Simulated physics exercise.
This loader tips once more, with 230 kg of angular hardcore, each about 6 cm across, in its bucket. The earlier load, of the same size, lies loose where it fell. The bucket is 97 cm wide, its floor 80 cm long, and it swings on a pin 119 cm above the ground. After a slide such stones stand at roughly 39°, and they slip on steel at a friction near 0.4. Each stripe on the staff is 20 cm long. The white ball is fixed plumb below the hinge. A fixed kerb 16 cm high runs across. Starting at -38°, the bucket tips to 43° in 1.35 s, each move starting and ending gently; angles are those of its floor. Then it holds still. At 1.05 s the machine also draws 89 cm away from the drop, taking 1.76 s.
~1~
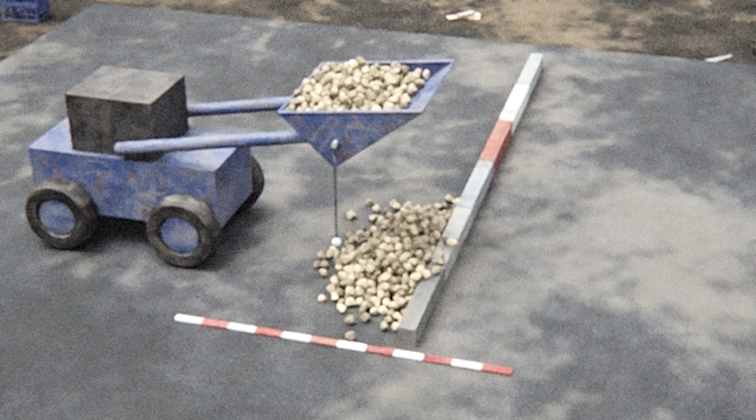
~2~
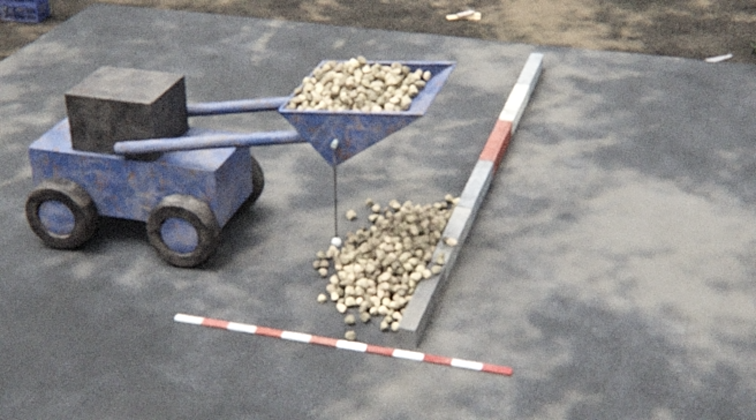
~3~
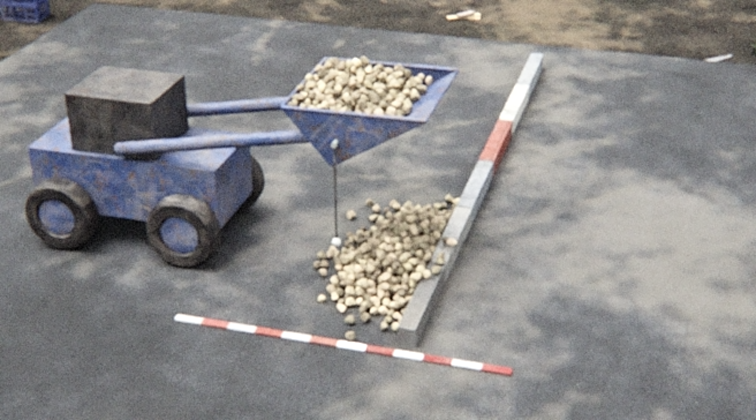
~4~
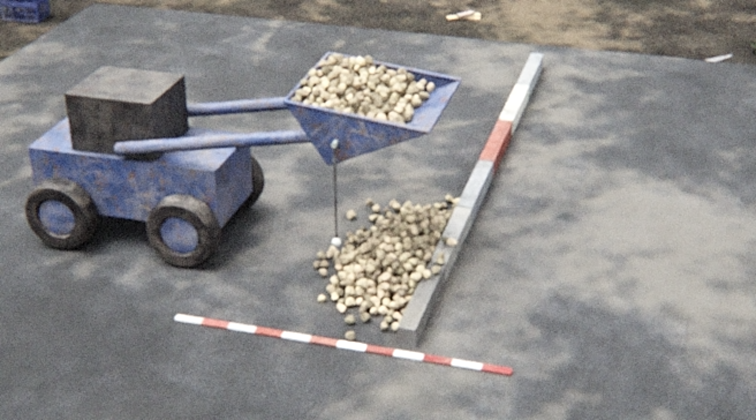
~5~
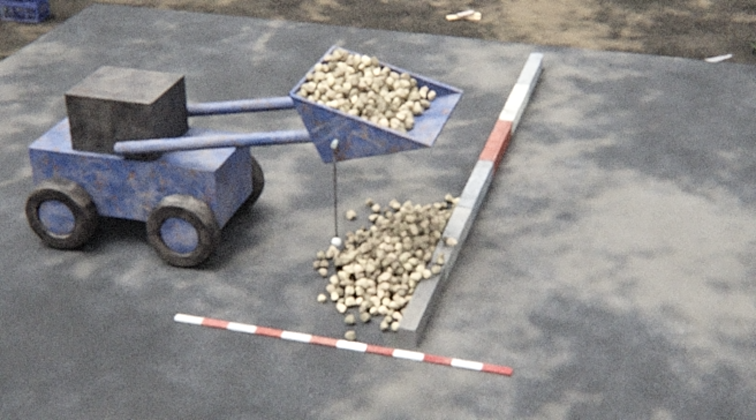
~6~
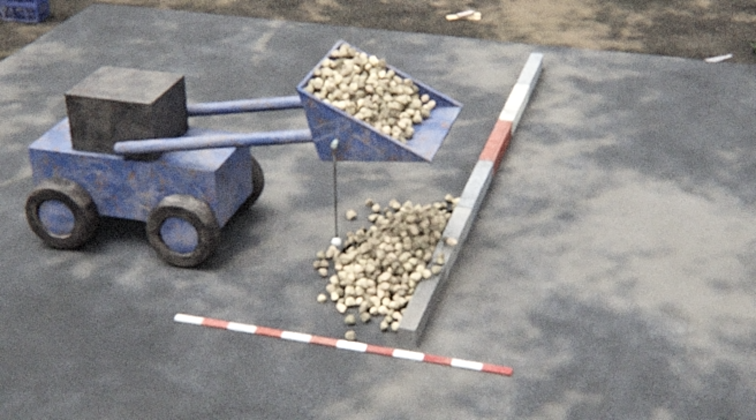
A blue toy-like loader with a dark box on top stands at the left of a grey, mottled ground, seen from above at an angle by a still camera. Its raised blue bucket, full of pale stones, hangs near a loose heap of similar stones beside a grey, white and red kerb, with a red-and-white staff in front. The bucket slowly tilts clockwise, its right side lowering, while the stones stay inside.
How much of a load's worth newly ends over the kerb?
Some 39 per cent is added.
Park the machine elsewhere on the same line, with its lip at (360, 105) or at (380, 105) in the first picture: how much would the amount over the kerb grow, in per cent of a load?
About 0 and 5 per cent.
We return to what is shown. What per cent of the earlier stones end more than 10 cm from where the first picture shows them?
Roughly 5 per cent of them.
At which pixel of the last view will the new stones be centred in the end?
Near (434, 252).
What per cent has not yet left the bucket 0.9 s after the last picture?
Roughly 35 per cent is still inside.
Then, 0.4 s after the last picture the floor is at 30°; in per cent of one load, 100 in the bucket, 100 on this side of the kerb; the foremost stones are at (437, 256).
Then, 0.9 s after the last picture the floor is at 43°; in per cent of one load, 35 in the bucket, 159 on this side of the kerb, 6 over the kerb; the foremost stones are at (475, 278).
Then, 2.7 s after the last picture the floor is at 43°; in per cent of one load, 0 in the bucket, 161 on this side of the kerb, 39 over the kerb; the foremost stones are at (600, 283).
Then, 5.1 s after the last picture the floor is at 43°; in per cent of one load, 0 in the bucket, 161 on this side of the kerb, 39 over the kerb; the foremost stones are at (600, 283). Net gain over the kerb, 39.
